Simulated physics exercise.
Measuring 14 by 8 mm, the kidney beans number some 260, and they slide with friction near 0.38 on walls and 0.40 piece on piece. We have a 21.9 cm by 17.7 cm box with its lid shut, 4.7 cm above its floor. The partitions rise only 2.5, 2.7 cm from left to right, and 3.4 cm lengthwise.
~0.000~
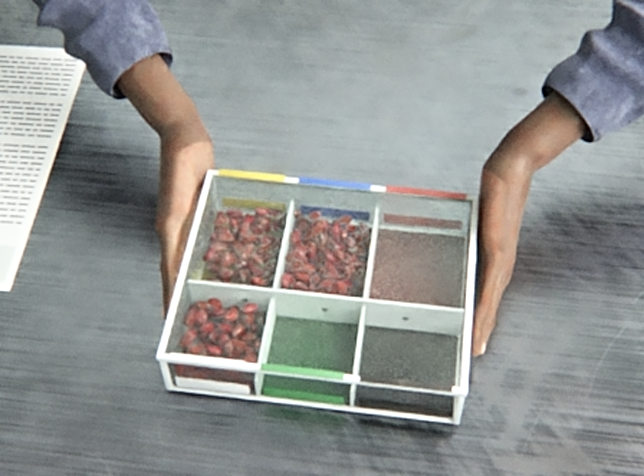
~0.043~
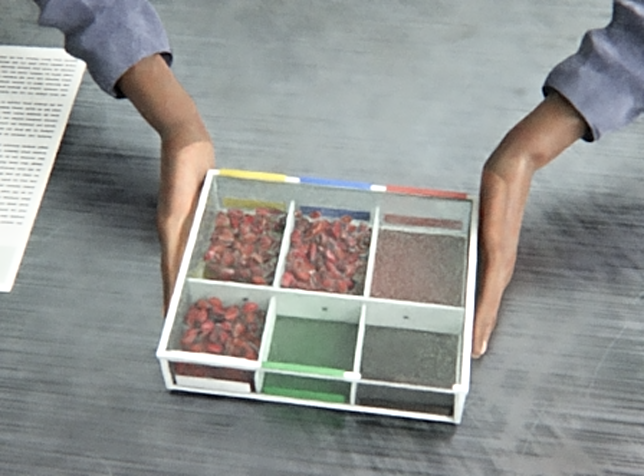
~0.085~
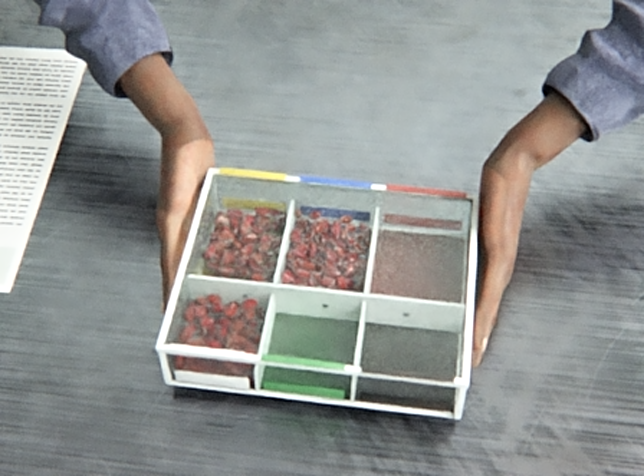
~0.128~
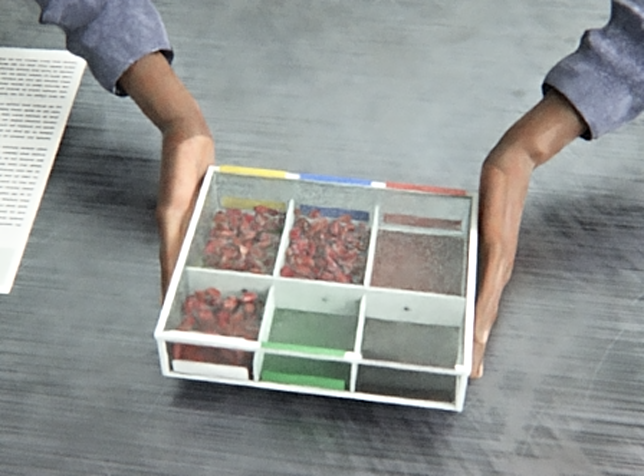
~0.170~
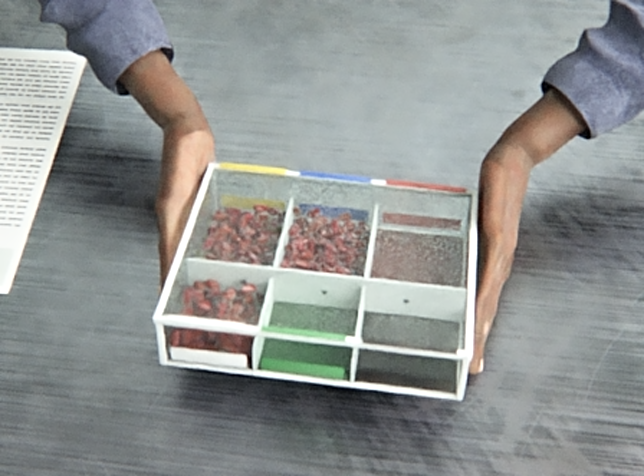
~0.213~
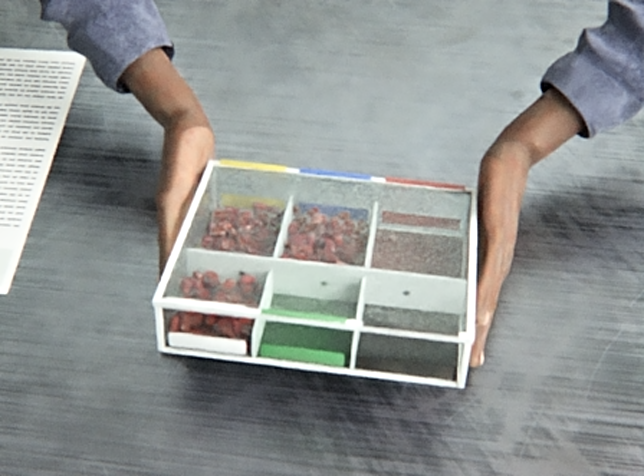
The footage shows two hands holding a clear-lidded, six-compartment box, with red beans in the two back compartments at left and centre and the front-left one, as its front edge gradually lifts, tilting the box slightly backward.
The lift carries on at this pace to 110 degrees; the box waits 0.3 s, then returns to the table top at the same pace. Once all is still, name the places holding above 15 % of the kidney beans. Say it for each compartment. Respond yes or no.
Red: No; blue: Yes; green: No; yellow: Yes; white: Yes; black: No.
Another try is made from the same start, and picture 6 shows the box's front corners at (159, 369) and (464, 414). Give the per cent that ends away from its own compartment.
Estimate: Around 30 %.
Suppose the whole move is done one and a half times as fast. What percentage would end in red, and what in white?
Red 0, white 20.
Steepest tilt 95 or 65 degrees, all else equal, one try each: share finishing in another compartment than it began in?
15 % and 5 %.
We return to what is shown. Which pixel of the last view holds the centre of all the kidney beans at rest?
Near (276, 238).
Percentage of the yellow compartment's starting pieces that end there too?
Close to 100 in a hundred.
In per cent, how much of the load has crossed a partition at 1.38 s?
About 10 percent.
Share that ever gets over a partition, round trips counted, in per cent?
The share comes out near 15 per cent.
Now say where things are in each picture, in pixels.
In the first frame, box tilt 0 degrees, front corners at (163, 355) and (461, 390); blue 40 %, yellow 30 %, white 30 %.
In the second frame, box tilt 1 degrees, front corners at (164, 353) and (462, 387).
In the third frame, box tilt 3 degrees, front corners at (163, 346) and (463, 381).
In the fourth frame, box tilt 7 degrees, front corners at (162, 334) and (464, 368), lowest corner right back.
In the fifth frame, box tilt 11 degrees, front corners at (160, 318) and (466, 353), lowest corner right back.
In the sixth frame, box tilt 15 degrees, front corners at (160, 301) and (467, 337), lowest corner right back; blue 40 %, yellow 30 %, white 30 %. The box's pace is about 95 degrees a second.
Then, at 1.38 s, tilt 110 degrees; blue 40 %, yellow 35 %, white 25 %.
After 2.16 s, tilt 57 degrees; blue 40 %, yellow 35 %, white 20 %.
After 2.95 s, tilt 0 degrees; red 5 %, blue 40 %, yellow 35 %, white 20 %.
By 3.4 s all is still; red 5 %, blue 40 %, green 0 %, yellow 35 %, white 20 %, black 0 %.
